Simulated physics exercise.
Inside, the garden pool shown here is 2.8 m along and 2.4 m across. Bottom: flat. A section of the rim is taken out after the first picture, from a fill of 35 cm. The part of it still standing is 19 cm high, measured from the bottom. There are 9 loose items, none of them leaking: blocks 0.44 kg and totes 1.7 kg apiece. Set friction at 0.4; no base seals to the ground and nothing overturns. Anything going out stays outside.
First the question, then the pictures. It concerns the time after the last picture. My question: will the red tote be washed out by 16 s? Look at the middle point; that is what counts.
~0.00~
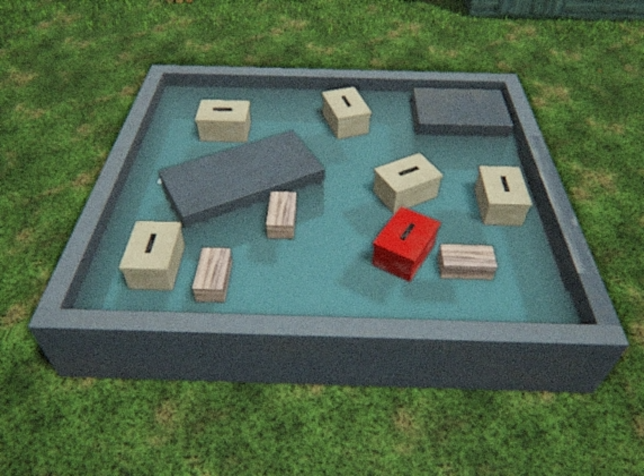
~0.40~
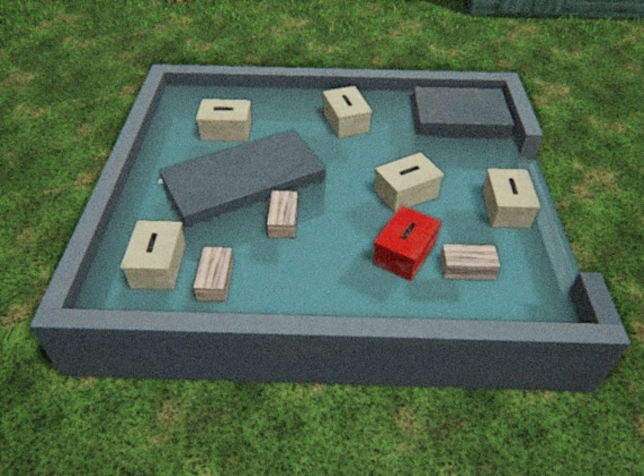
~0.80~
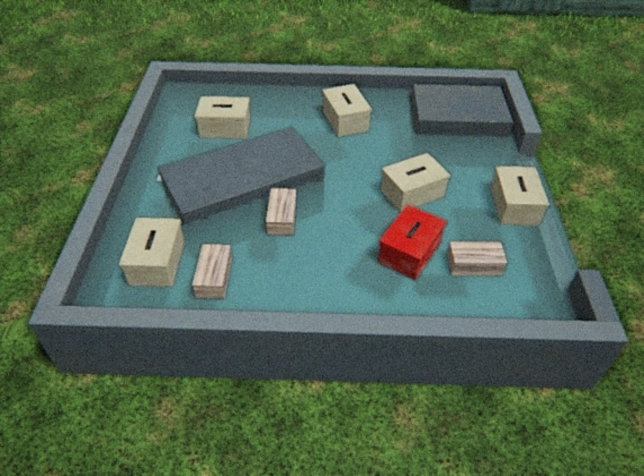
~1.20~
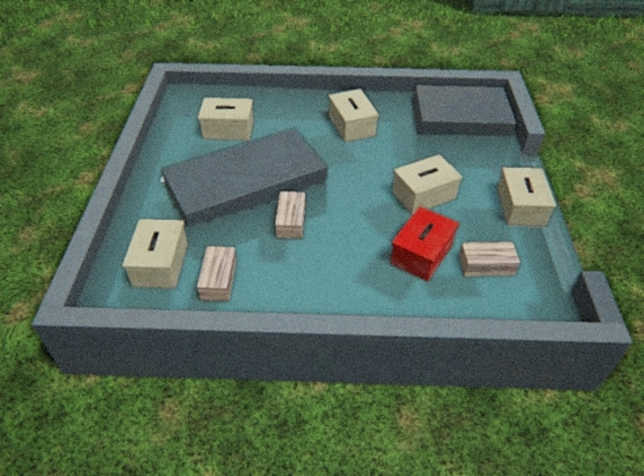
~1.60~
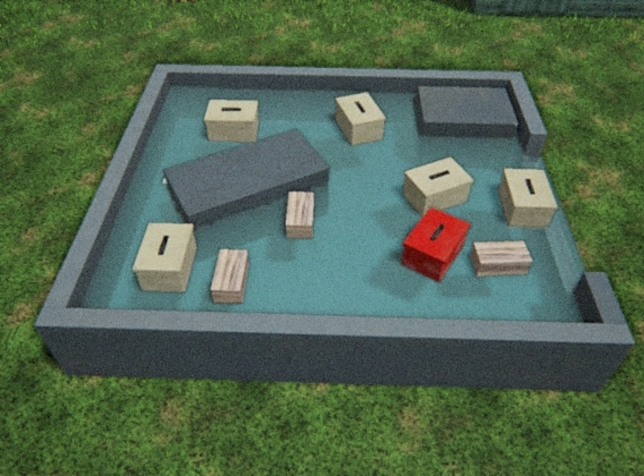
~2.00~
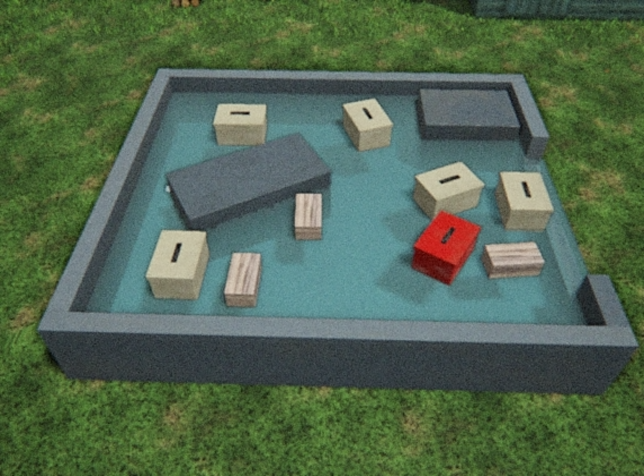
Note: Red tote has not left by then.
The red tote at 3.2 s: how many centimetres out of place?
It has shifted about 30 cm.
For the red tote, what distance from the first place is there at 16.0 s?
About 60 cm.
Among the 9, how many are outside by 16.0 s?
Count at that moment: 0.
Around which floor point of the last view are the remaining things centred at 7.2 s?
I'd put it around (387, 251).
After 3.2 s the red tote is near (470, 237), 0.3 m from its start, afloat; 0 of 9 are out; 9 afloat.
After 7.2 s the red tote is near (511, 233), 0.6 m from its start, afloat; 0 of 9 are out; 9 afloat.
After 12.0 s the red tote is near (503, 229), 0.6 m from its start, afloat; 0 of 9 are out; 9 afloat.
After 16.0 s the red tote is near (505, 226), 0.6 m from its start, afloat; 0 of 9 are out; 9 afloat.
